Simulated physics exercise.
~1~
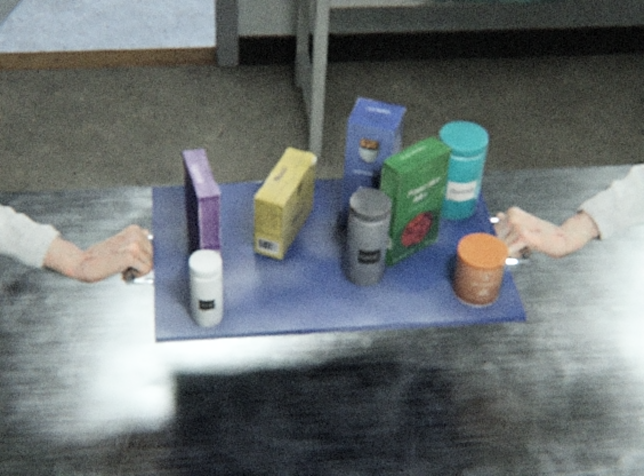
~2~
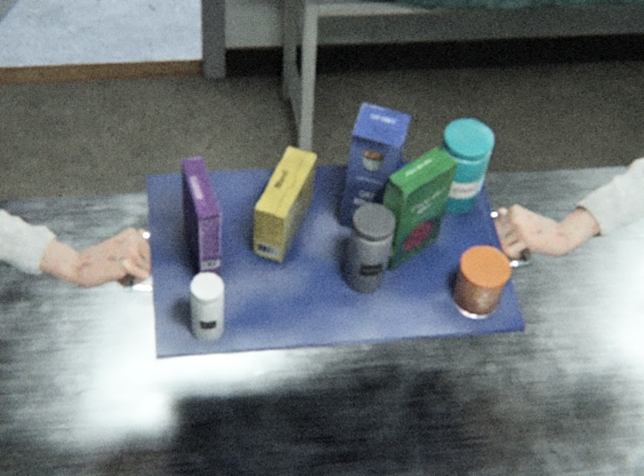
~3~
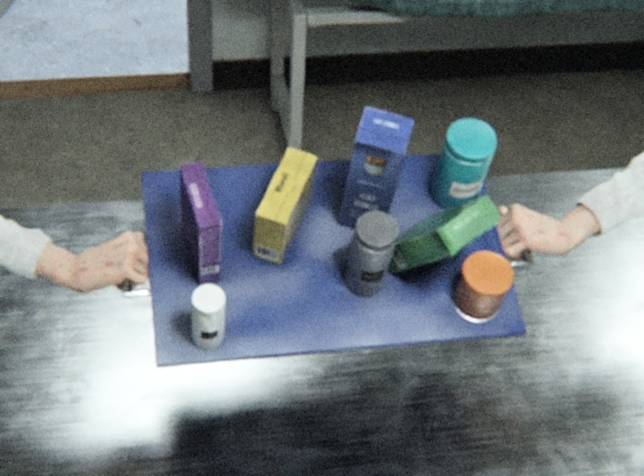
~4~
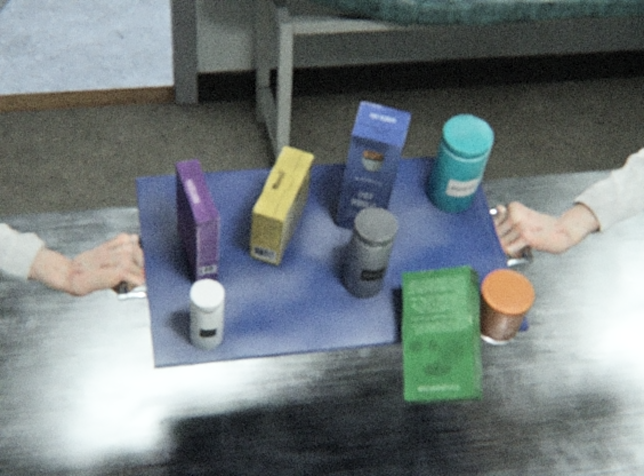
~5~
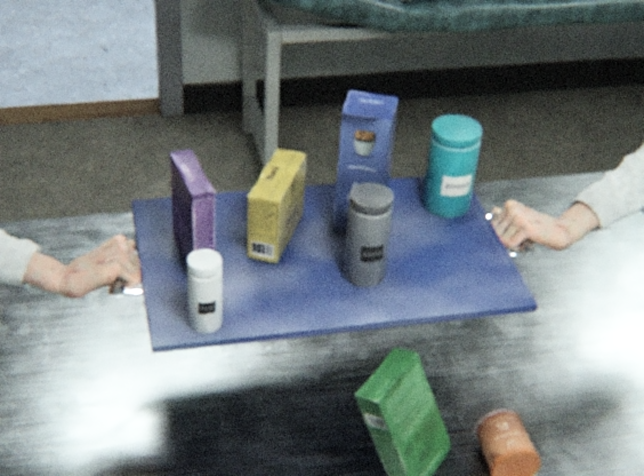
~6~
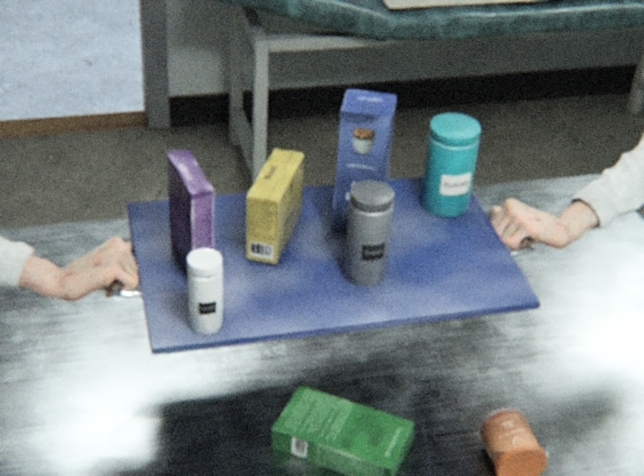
Two hands tilt a blue tray, dropping a green packet and orange tin, then level it.
